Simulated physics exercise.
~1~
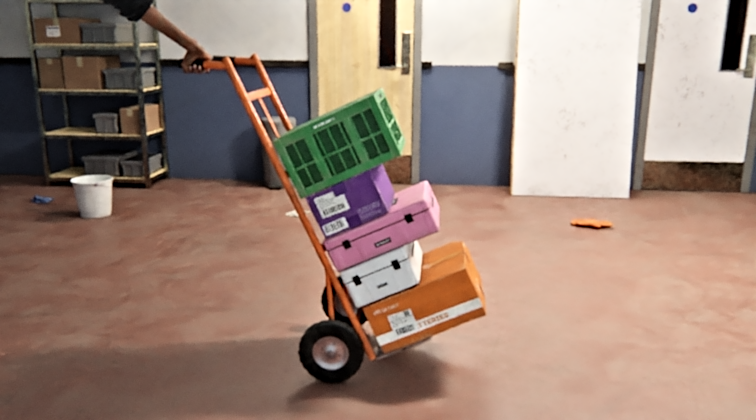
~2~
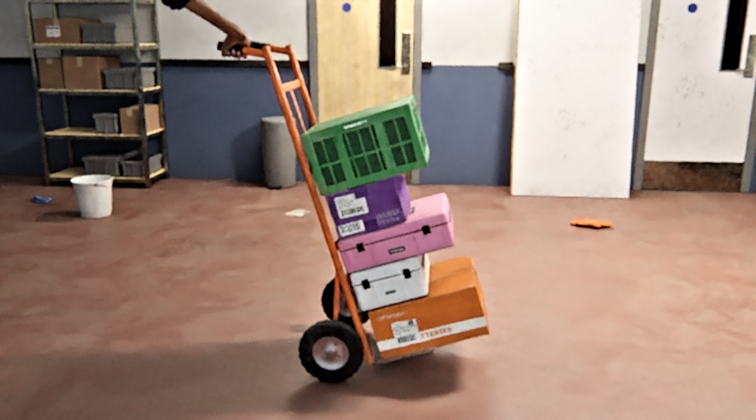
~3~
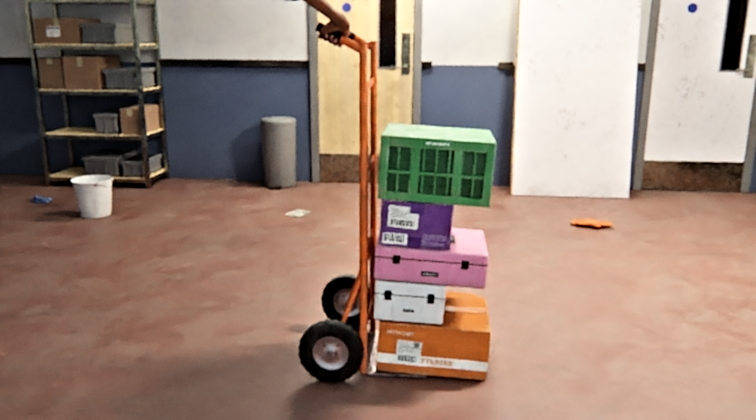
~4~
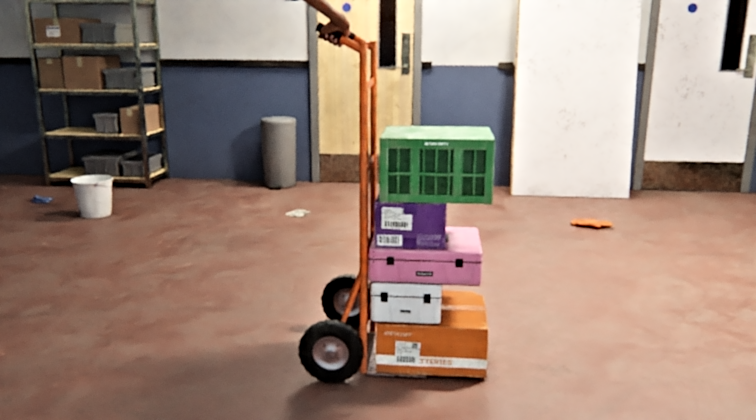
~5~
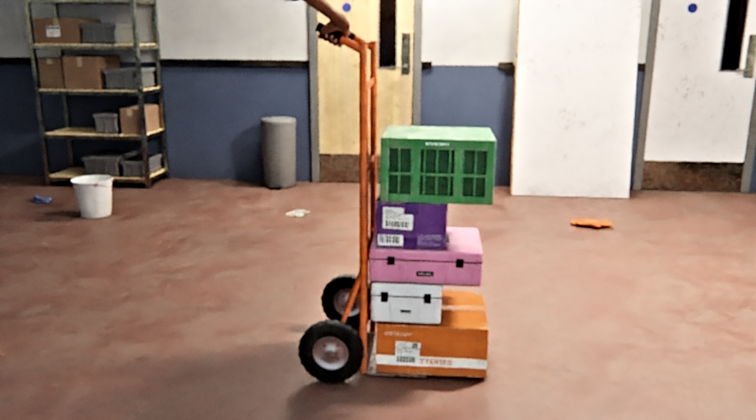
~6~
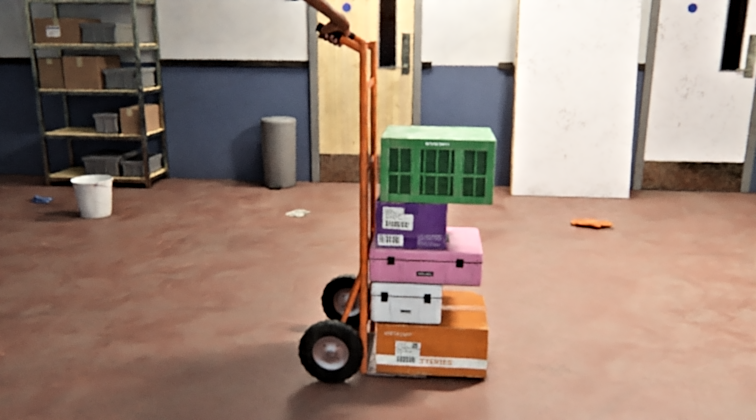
In the video, a hand swings a tilted orange sack truck upright, carrying a stacked orange parcel, white toolbox, pink toolbox, purple parcel and green crate. The load shifts slightly as the truck stops, then all five items remain stacked while the hand holds the handle.
